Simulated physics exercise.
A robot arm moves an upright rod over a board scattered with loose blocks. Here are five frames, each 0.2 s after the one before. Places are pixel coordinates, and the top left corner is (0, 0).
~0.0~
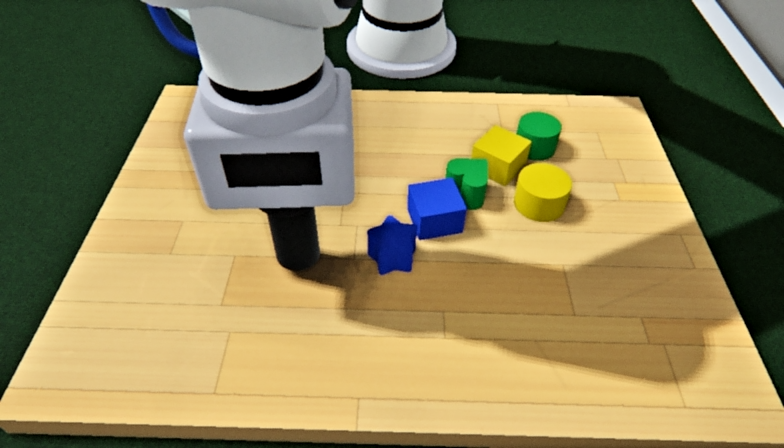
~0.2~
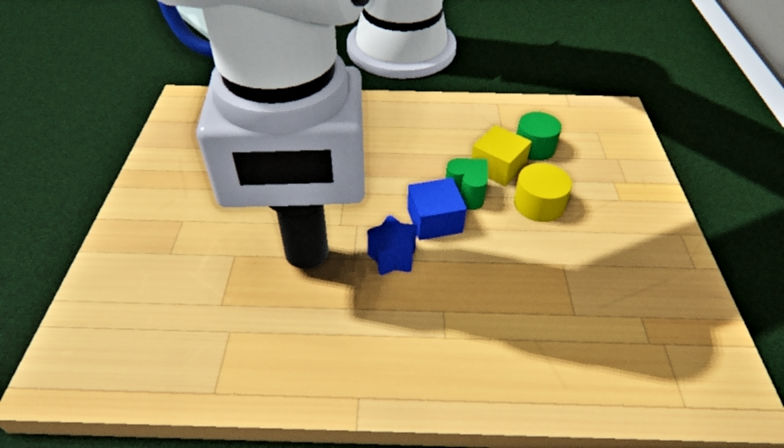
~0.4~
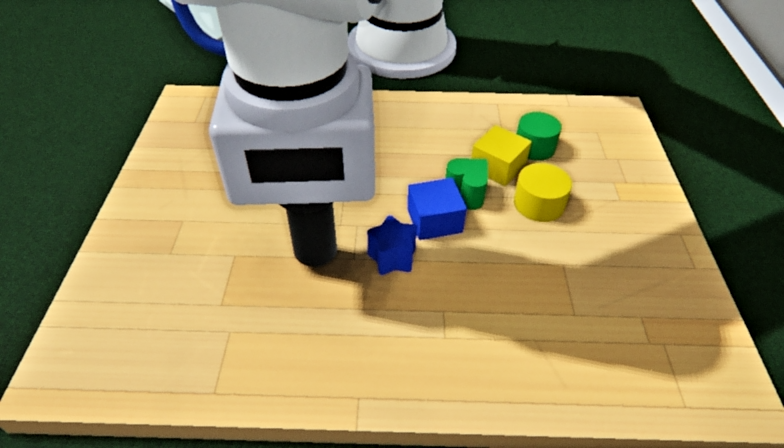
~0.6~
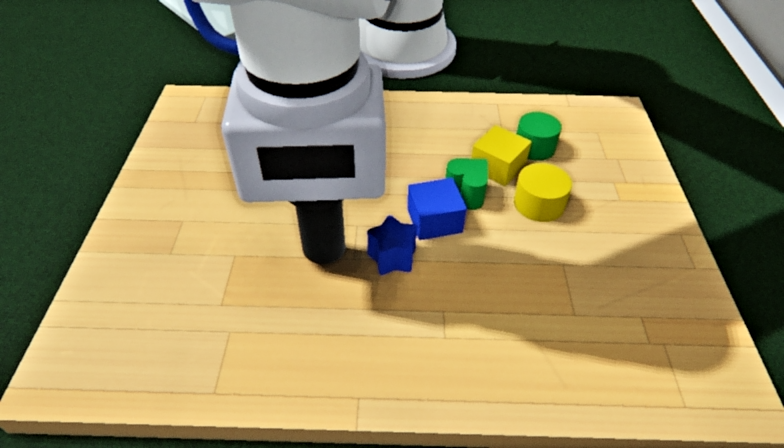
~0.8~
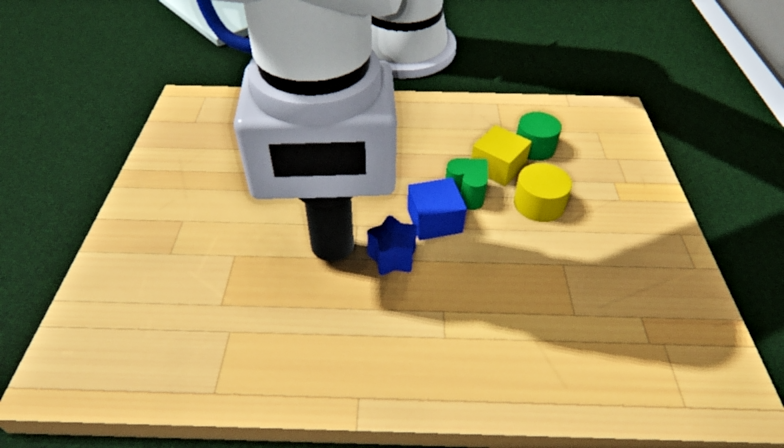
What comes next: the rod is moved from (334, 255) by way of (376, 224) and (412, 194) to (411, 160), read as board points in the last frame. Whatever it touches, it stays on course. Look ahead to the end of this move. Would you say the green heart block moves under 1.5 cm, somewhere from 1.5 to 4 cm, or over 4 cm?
The block winds up within 1.5 cm of where it is now.
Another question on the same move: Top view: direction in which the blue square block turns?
If we look at it from overhead, the blue square block pivots clockwise.
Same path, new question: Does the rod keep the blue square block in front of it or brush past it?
My guess is it ends up beside or behind the rod.
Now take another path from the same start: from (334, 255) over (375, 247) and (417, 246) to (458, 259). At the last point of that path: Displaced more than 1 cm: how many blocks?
The push will move two blocks.
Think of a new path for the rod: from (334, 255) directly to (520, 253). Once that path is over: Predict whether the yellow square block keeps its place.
That block stands still.
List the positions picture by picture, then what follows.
Tip of the rod (298, 254), middles of tops, blue star-shaped block (393, 233), blue square block (437, 196), green heart block (471, 170), in the first picture.
Rod (307, 253), nothing pushed, in the second picture.
Rod (316, 250), nothing pushed, in the third picture.
Rod (324, 248), nothing pushed, in the fourth picture.
Rod (333, 245), blue star-shaped block (393, 233), blue square block (437, 196), green heart block (471, 170), in the fifth picture.
On the path given first. One third of the way, rod (376, 214); nothing pushed yet.
Two thirds of the way, rod (413, 185); blue square block (449, 192), turned 40° clockwise; green heart block (476, 171), turned 20° anticlockwise.
At the end, rod (412, 151); blue star-shaped block unmoved; blue square block (449, 192), turned 40° clockwise; green heart block (476, 171), turned 20° anticlockwise.
